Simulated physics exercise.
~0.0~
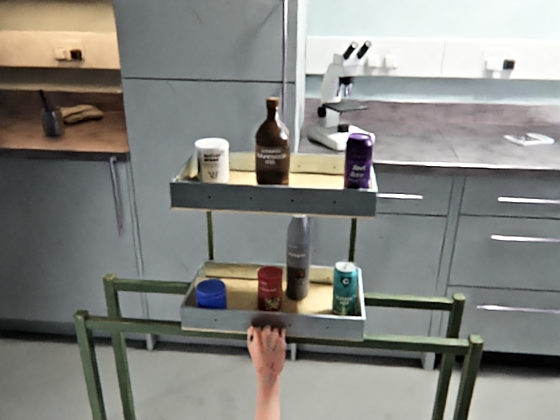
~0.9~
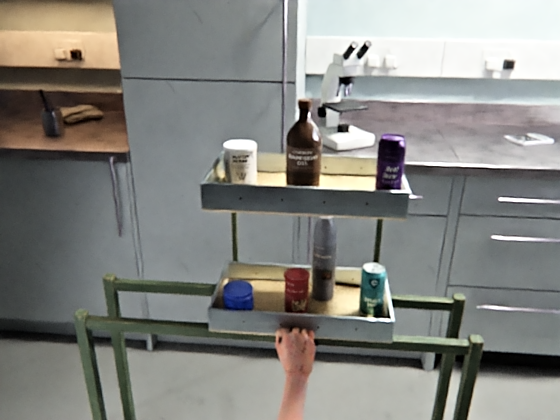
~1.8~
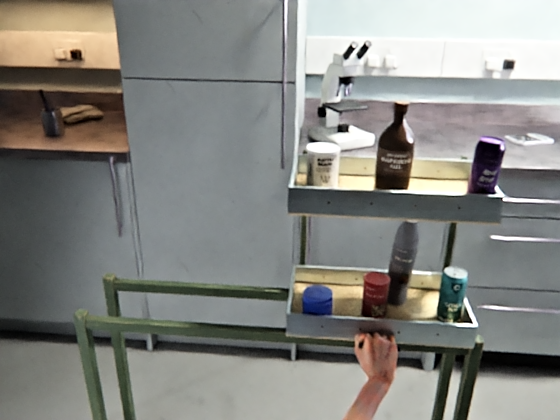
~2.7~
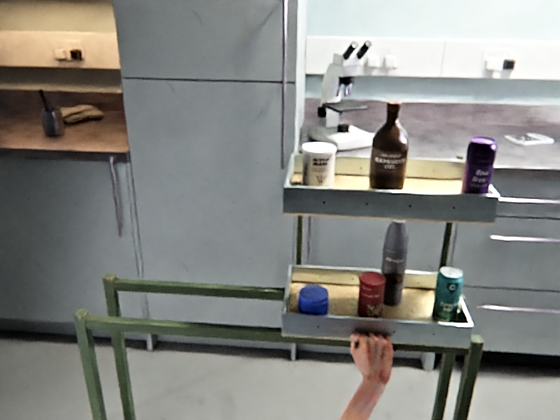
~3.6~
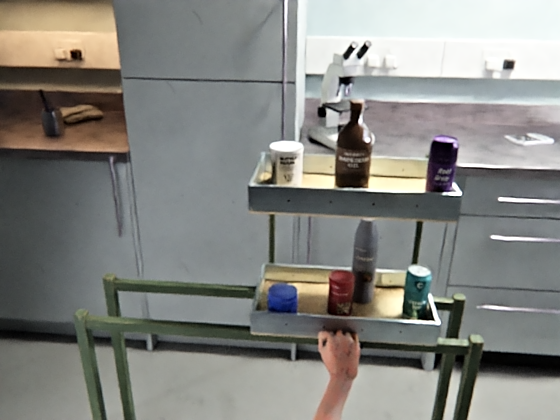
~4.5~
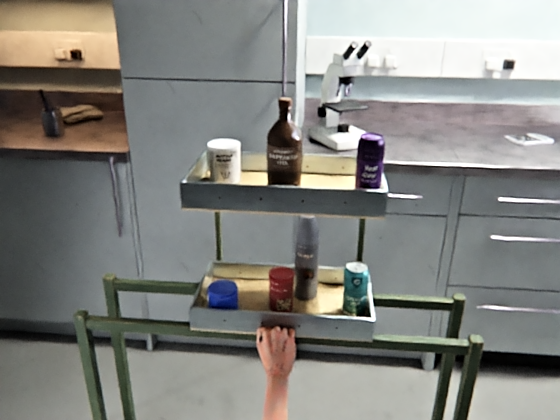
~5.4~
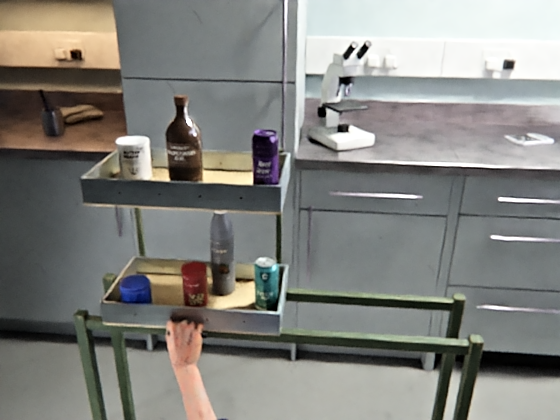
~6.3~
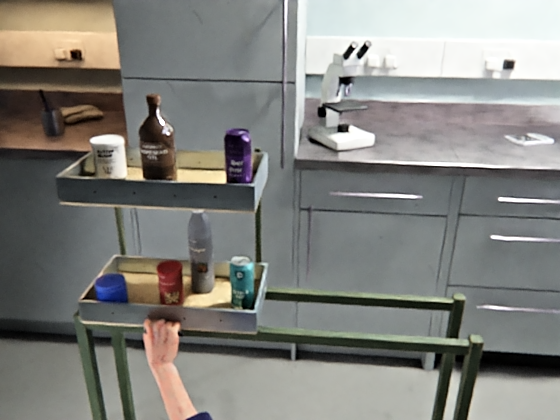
In a room with grey cabinets and a microscope on the counter, a hand moves a two-tiered tray of bottles, tins and cans right along a green frame, then back left past its starting point to the far left, with all seven items still standing in place.
